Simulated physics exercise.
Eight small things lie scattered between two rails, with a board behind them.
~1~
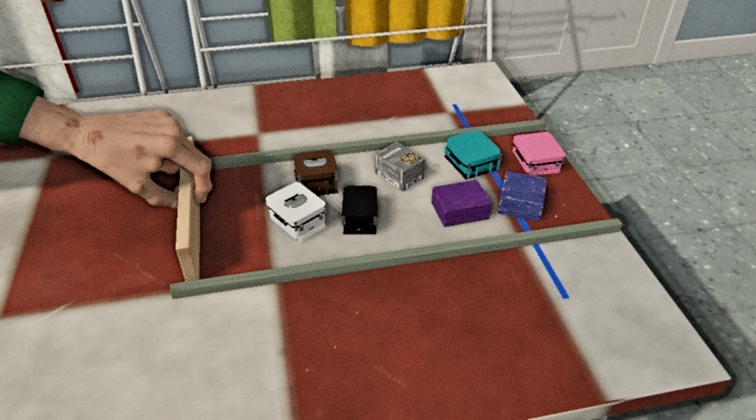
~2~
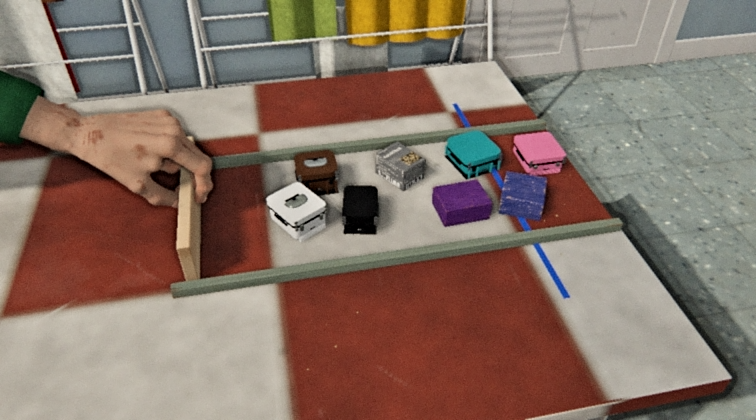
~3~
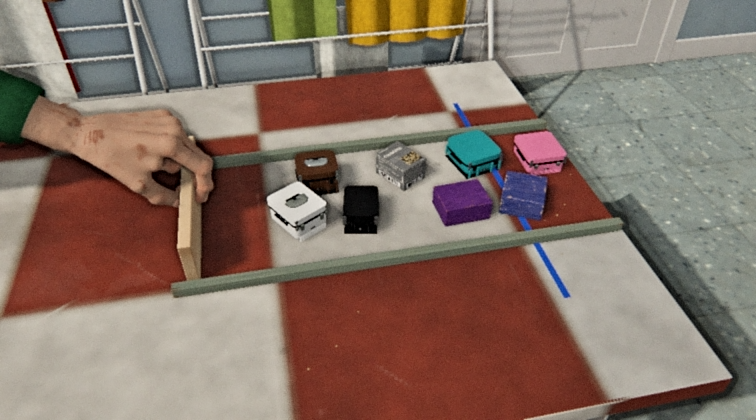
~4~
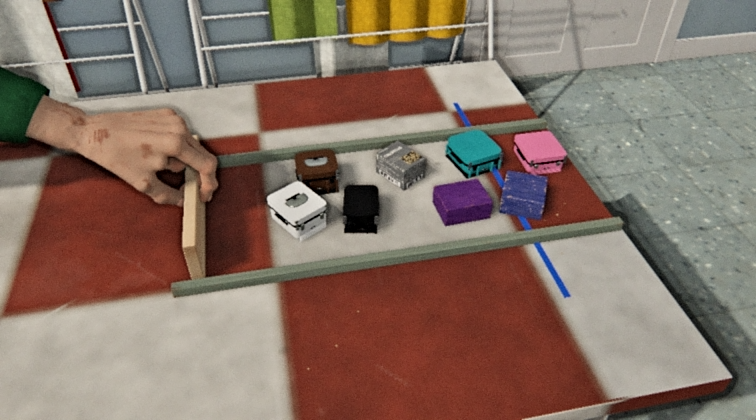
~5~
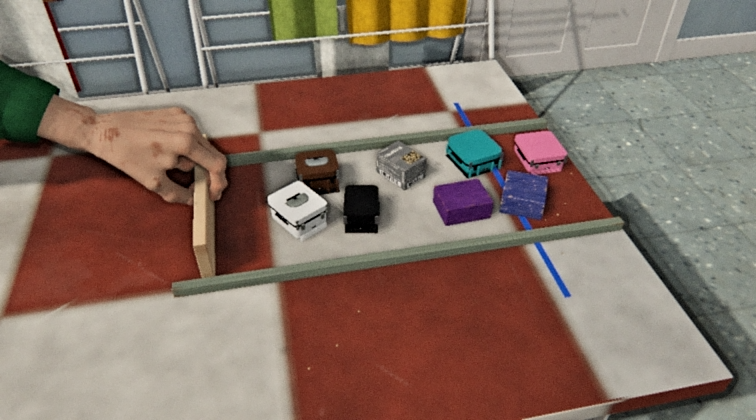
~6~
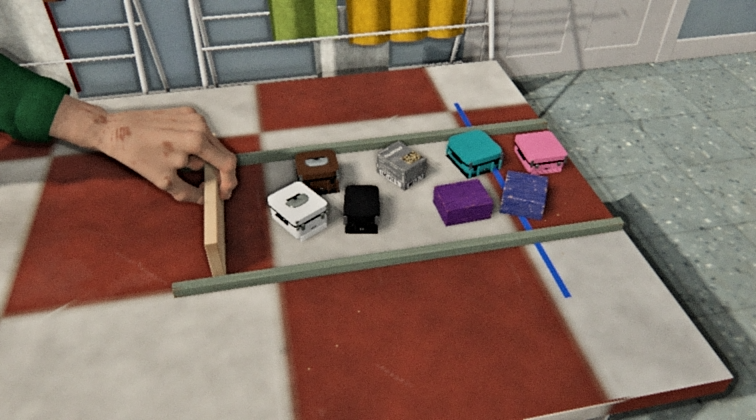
A hand held a wooden board upright between two rails on a checkered table, stayed still at first, then slid it slightly right toward eight small, colorful cases and blocks, which stayed put.
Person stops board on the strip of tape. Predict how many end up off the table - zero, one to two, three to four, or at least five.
Lost: More than two, under five.
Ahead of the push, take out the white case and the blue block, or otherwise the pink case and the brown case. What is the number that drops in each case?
Tally per try: 2 / 2.
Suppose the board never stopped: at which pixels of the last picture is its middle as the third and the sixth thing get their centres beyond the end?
At (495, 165) for the third, at (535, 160) for the sixth.
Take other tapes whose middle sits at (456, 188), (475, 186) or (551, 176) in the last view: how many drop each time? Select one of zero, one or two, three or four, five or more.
No fall at all; either one or two; five or over.
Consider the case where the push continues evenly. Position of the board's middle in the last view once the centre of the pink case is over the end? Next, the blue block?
Pink case over the end: About (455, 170). Blue block over the end: About (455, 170).
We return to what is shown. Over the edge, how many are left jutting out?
It comes to 0.
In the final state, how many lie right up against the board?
2.
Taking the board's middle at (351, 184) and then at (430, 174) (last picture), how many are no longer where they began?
The count reaches 4 first and 8 second.
Soon after, none off yet; pink case at rest near (539, 153); blue block at rest near (524, 195); turquoise case at rest near (474, 154).
Then, none off yet; pink case at rest near (539, 153); blue block moving near (534, 192); turquoise case at rest near (474, 154).
Further on, none off yet; pink case moved about its own width near (571, 150); blue block moved well along near (595, 179); turquoise case moved about its own width near (531, 149).
At rest, the number that fall off is three or four; fallen, purple block, turquoise case, blue block and pink case.
